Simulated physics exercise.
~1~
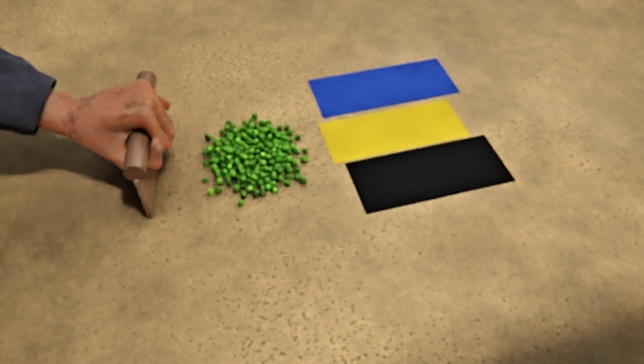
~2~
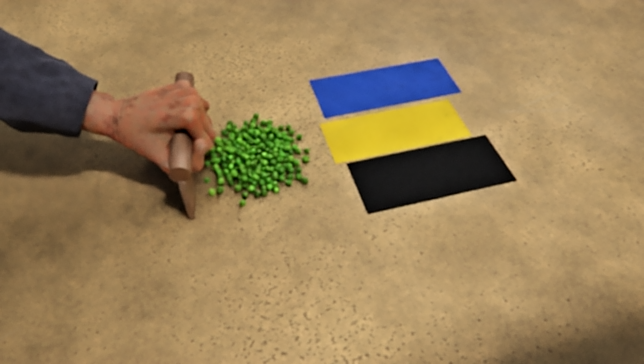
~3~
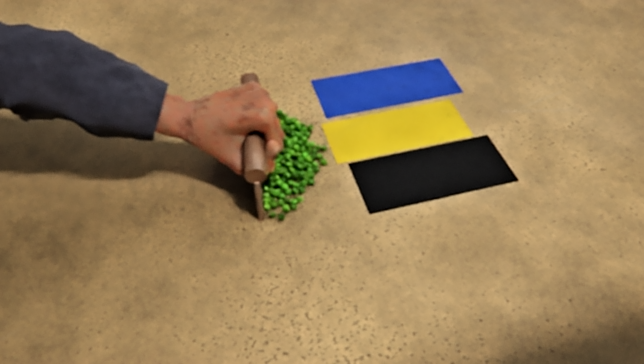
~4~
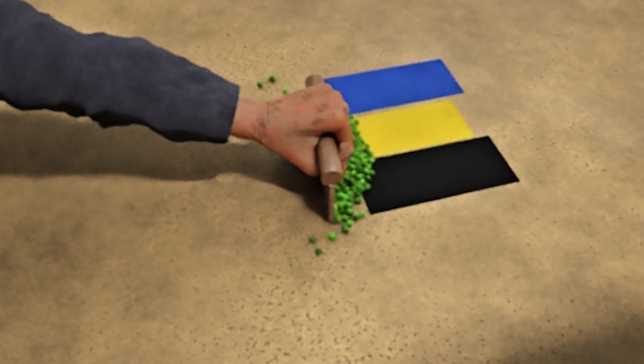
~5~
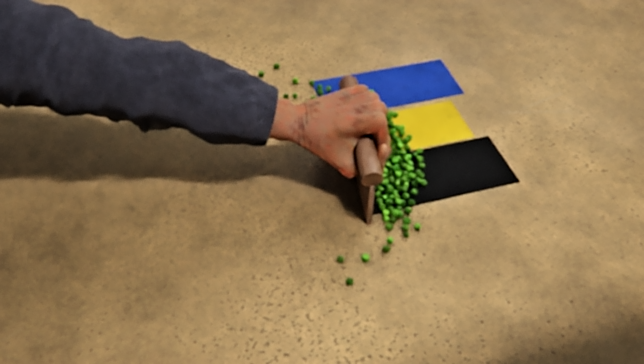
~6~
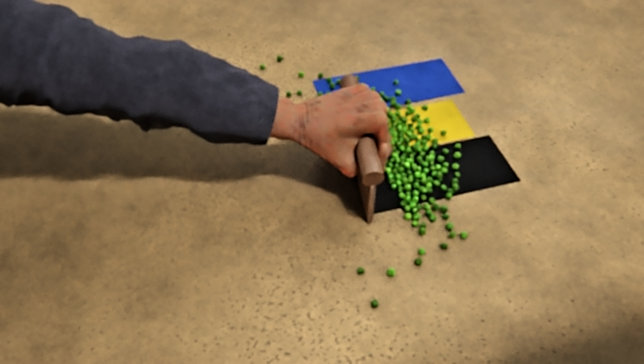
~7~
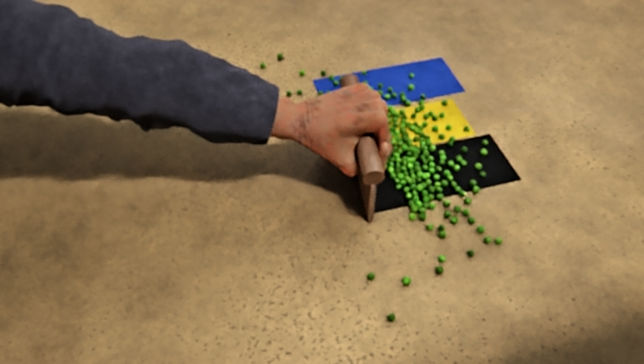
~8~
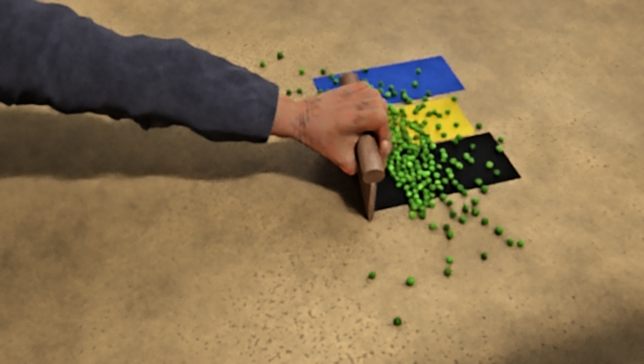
Hand with a scraper pushing green peas rightwards onto blue, yellow and black sheets, then stopping as the peas scatter and settle.
